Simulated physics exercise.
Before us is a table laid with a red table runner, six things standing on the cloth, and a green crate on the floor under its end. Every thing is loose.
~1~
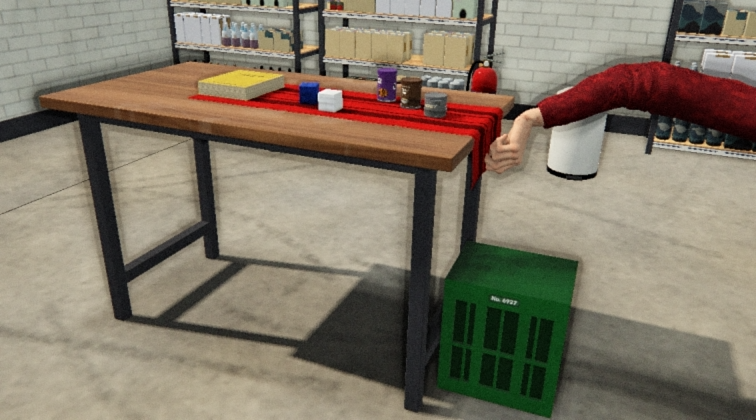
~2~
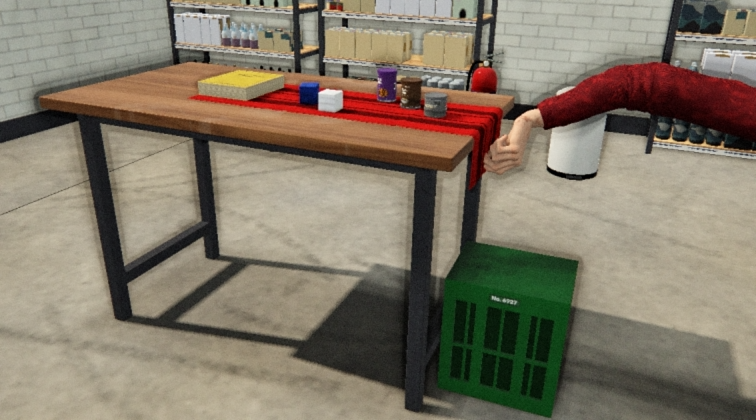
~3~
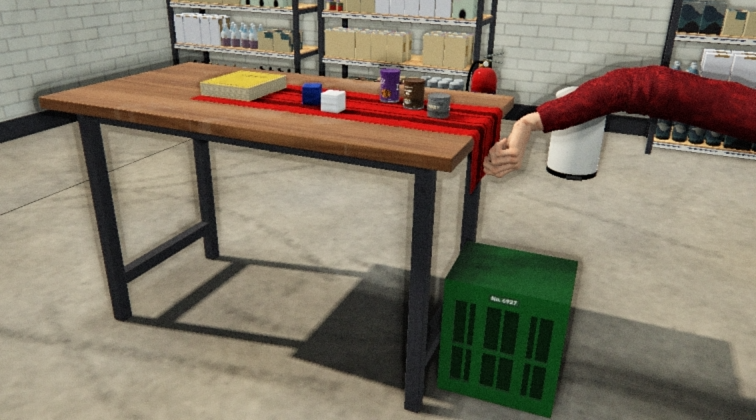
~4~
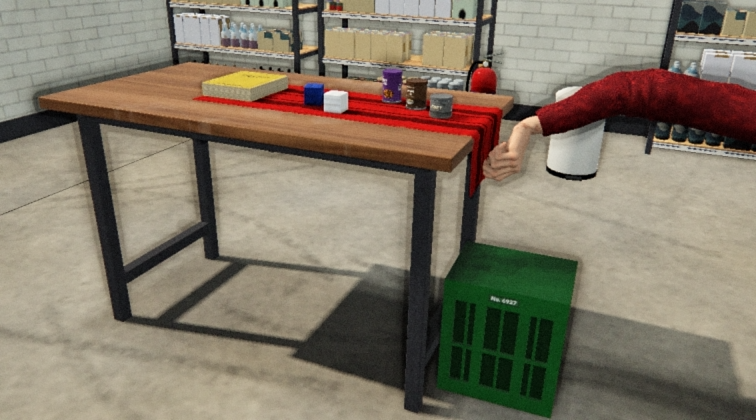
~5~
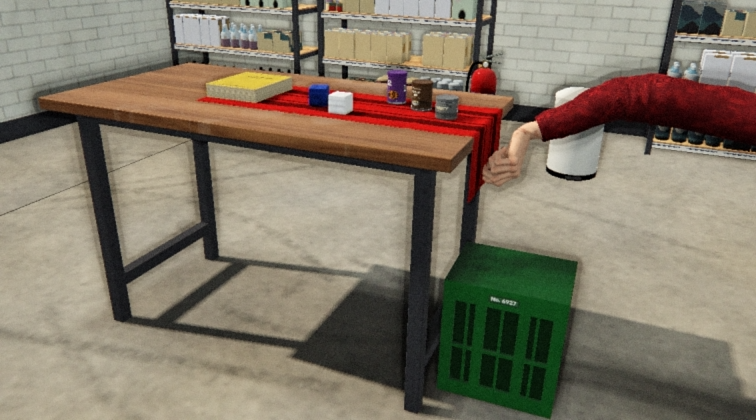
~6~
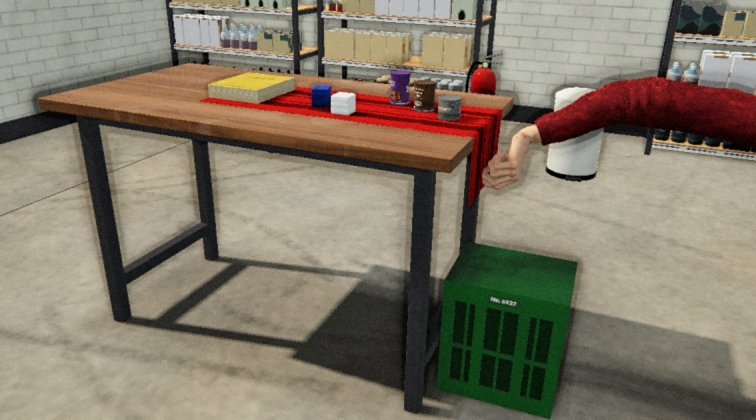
In a storeroom, a hand draws a red table runner slightly down, inching its items right.
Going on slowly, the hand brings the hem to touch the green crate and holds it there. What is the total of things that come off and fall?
Oh, the ones that fall number just the two this time.
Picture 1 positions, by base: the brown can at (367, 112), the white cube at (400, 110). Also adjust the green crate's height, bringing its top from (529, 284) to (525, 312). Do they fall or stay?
In the end the brown can is no longer on top and the white cube is no longer on top.
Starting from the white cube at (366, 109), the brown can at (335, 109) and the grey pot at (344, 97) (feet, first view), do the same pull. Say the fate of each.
White cube: Still up. Brown can: Still up. Grey pot: Still up.
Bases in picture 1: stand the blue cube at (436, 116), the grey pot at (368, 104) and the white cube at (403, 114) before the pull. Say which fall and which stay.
Blue cube dropped, grey pot kept, white cube dropped.
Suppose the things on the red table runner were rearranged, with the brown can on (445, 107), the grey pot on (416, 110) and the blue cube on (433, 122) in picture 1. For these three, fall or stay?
In the end the brown can gets dislodged, while the grey pot gets dislodged and the blue cube gets dislodged.
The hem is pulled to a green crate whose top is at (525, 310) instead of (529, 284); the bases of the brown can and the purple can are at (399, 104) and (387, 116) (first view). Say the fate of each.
The brown can does not stay aboard, and the purple can does not stay aboard.
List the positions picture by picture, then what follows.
The first frame shows hem (470, 190); grey pot (436, 95); brown can (412, 79); purple can (387, 70); white cube (330, 92); blue cube (309, 84); top of the crate (529, 284).
The second frame shows hem (468, 190); grey pot (436, 95).
The third frame shows hem (470, 194); brown can (415, 80).
The fourth frame shows hem (470, 197); purple can (393, 71); top of the crate (529, 284).
The fifth frame shows hem (467, 202); white cube (341, 94).
The sixth frame shows hem (468, 206); grey pot (450, 97); brown can (426, 82); purple can (400, 72); white cube (344, 95); blue cube (321, 87).
A little later, hem near (482, 206); all still up.
Next, hem near (481, 234); grey pot gone.
Later still, hem on the crate; grey pot and brown can gone.
When it is over, hem on the crate; grey pot and brown can gone. The answer is two.
